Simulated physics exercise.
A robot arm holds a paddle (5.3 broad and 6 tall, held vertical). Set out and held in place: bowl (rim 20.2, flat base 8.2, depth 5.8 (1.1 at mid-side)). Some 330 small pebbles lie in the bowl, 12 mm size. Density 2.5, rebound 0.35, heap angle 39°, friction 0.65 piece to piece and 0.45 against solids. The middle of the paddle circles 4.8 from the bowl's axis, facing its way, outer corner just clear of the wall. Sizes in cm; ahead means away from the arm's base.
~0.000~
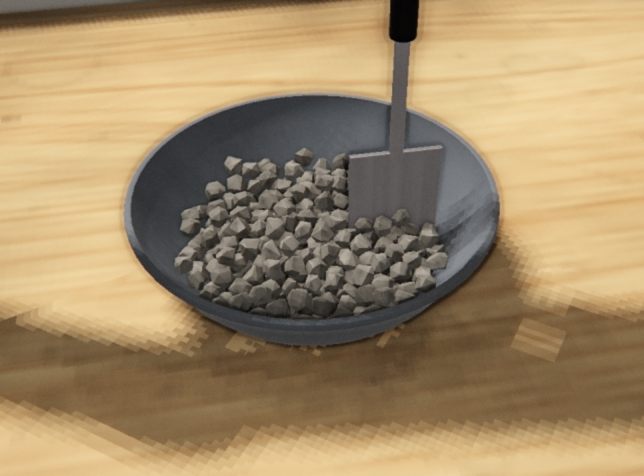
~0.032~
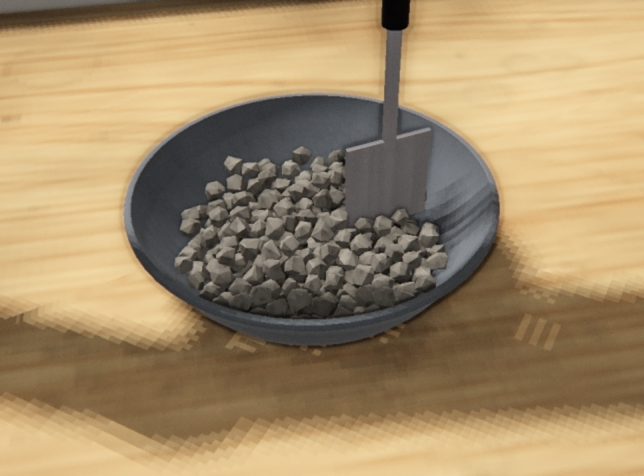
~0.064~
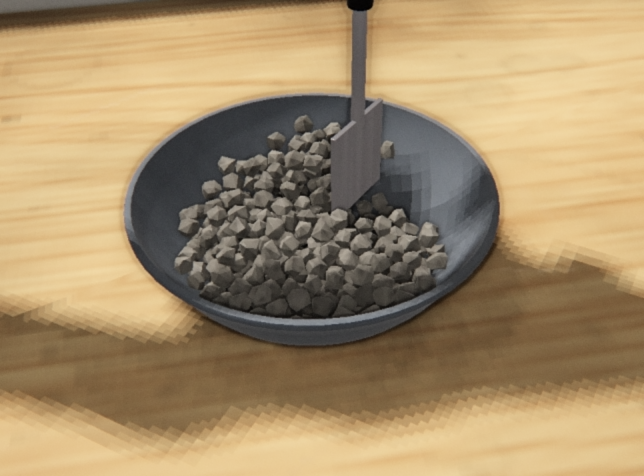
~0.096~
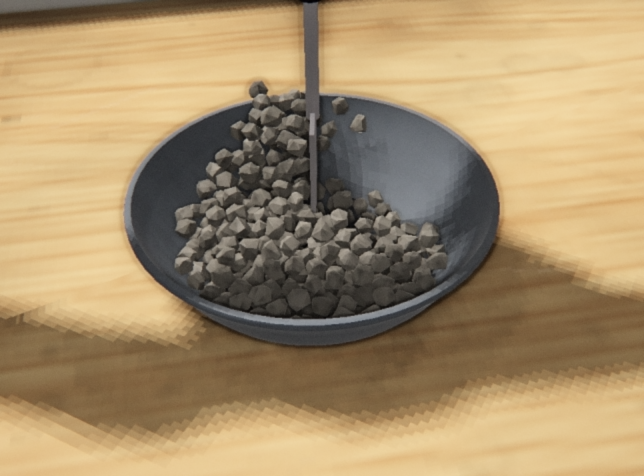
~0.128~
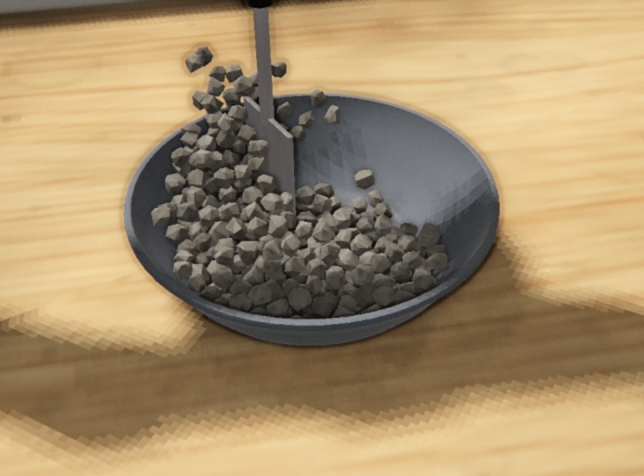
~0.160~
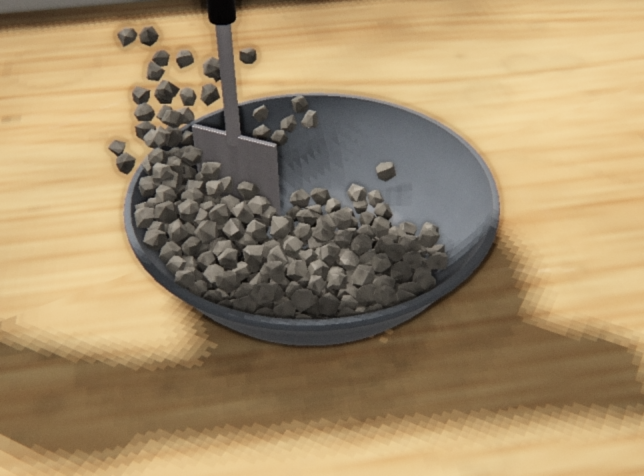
A flat paddle held upright sweeps from right to left around the far side of a dark bowl of small grey pebbles, turning as it goes and pushing them into a heap, with several flying over the far-left rim.
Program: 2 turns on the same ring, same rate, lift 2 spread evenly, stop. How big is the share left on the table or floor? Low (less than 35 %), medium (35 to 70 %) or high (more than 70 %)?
Answer: Medium; 35 to 70 % of the small pebbles finish on the table or floor.
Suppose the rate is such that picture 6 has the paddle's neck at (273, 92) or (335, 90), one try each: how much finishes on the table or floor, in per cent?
About 40 and 15 per cent.
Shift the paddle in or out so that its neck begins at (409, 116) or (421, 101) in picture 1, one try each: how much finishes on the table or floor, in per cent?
About 40 and 10 per cent.
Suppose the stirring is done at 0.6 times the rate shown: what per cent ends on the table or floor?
About 30 per cent.
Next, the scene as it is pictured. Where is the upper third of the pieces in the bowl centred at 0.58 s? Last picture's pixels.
At about (283, 220).
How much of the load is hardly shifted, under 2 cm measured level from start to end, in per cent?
About 10 per cent.
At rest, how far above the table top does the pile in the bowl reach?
Some 4.5 cm.
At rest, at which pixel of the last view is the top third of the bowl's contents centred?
Around (290, 224).
After 0.37 s, 7° round, highest piece 11 above the table; 221 in the bowl, 50 on the table or floor, 56 in flight or on the tool.
After 0.58 s, 228° round, highest piece 7 above the table; 181 in the bowl, 138 on the table or floor, 8 in flight or on the tool.
After 0.89 s, 0° round, highest piece 4 above the table; 180 in the bowl, 147 on the table or floor.
After 1.59 s, 0° round, highest piece 4 above the table; 180 in the bowl, 147 on the table or floor.
In the end, 180 in the bowl, 147 on the table or floor. That is 45 % on the table or floor.
